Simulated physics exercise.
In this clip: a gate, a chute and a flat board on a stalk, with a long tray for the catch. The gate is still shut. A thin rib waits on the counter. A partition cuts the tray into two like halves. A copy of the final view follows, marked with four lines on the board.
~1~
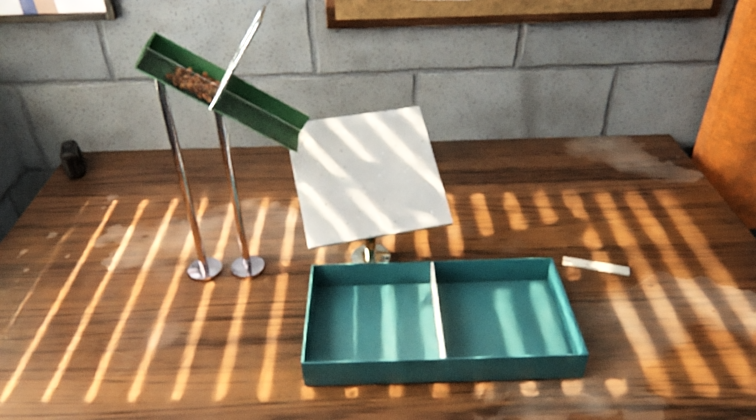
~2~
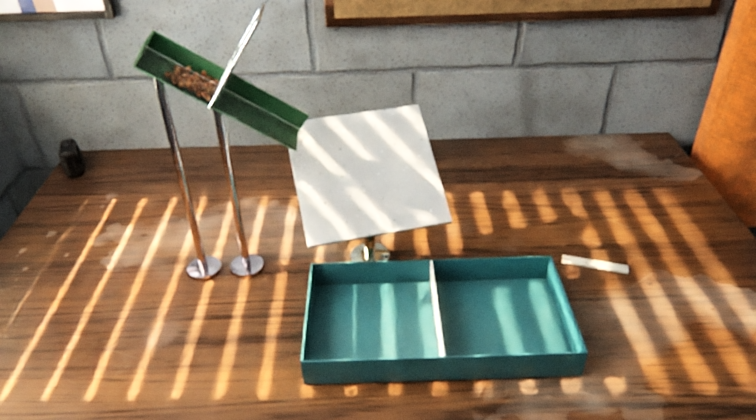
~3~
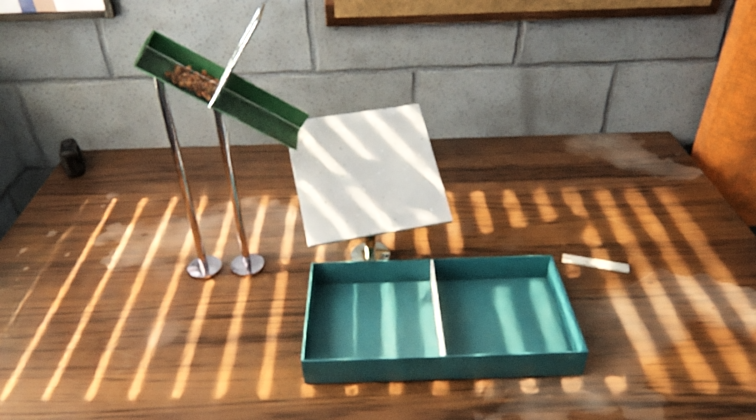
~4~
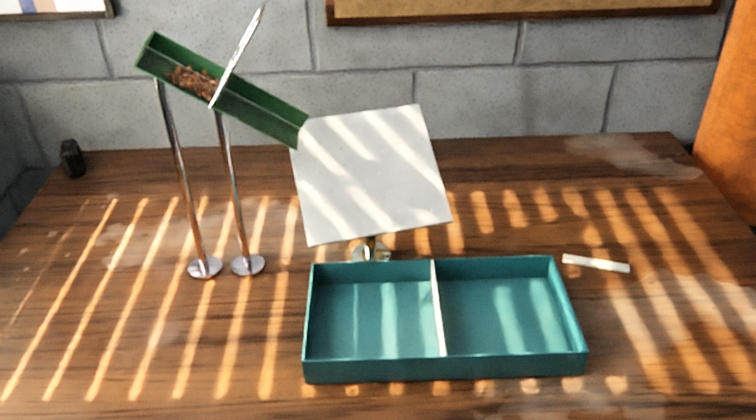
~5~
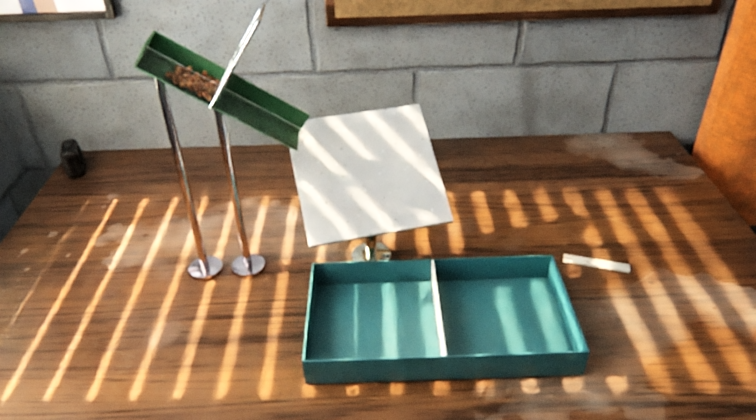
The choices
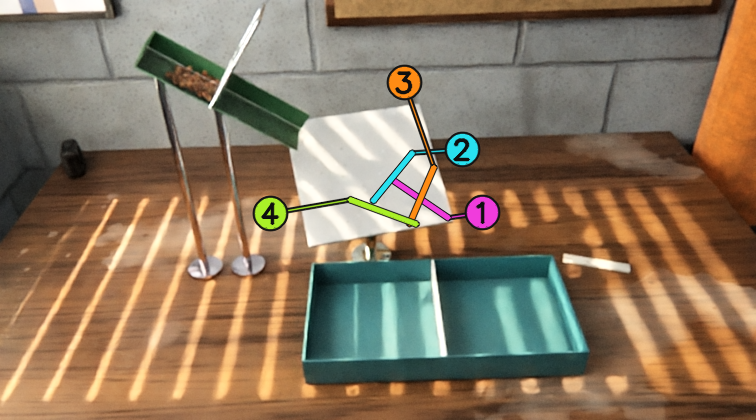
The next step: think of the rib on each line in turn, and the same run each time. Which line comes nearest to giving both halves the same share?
The best line is 1.
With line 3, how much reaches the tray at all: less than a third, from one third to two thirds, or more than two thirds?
More than two thirds.
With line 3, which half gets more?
More lands on the left.
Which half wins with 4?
Right.
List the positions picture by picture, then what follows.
In the first frame, load behind the gate (197, 87), cereal balls; lip of the chute (298, 143), sloping gently.
In the second frame, middle of the board (367, 171), tilted fairly steeply; middle of its low edge (382, 234); of its high edge (352, 114).
In the third frame, front corners of the tray (302, 361) and (588, 351); front end of its middle wall (445, 356); gate still shut (228, 72).
In the fourth frame, middle of the load (197, 85); lip (297, 141).
In the fifth frame, middle of the load (197, 86); lip (298, 141).
On the marked copy, line 1 from (391, 179) to (448, 217); line 2 from (412, 153) to (373, 200); line 3 from (433, 167) to (409, 223); line 4 from (350, 199) to (416, 224).
With 1, of what is caught, roughly half in the left half, roughly half in the right.
With 2, of what is caught, almost all in the left half, about a tenth in the right.
With 3, of what is caught, almost all in the left half, about a tenth in the right.
With 4, of what is caught, about a tenth in the left half, almost all in the right.
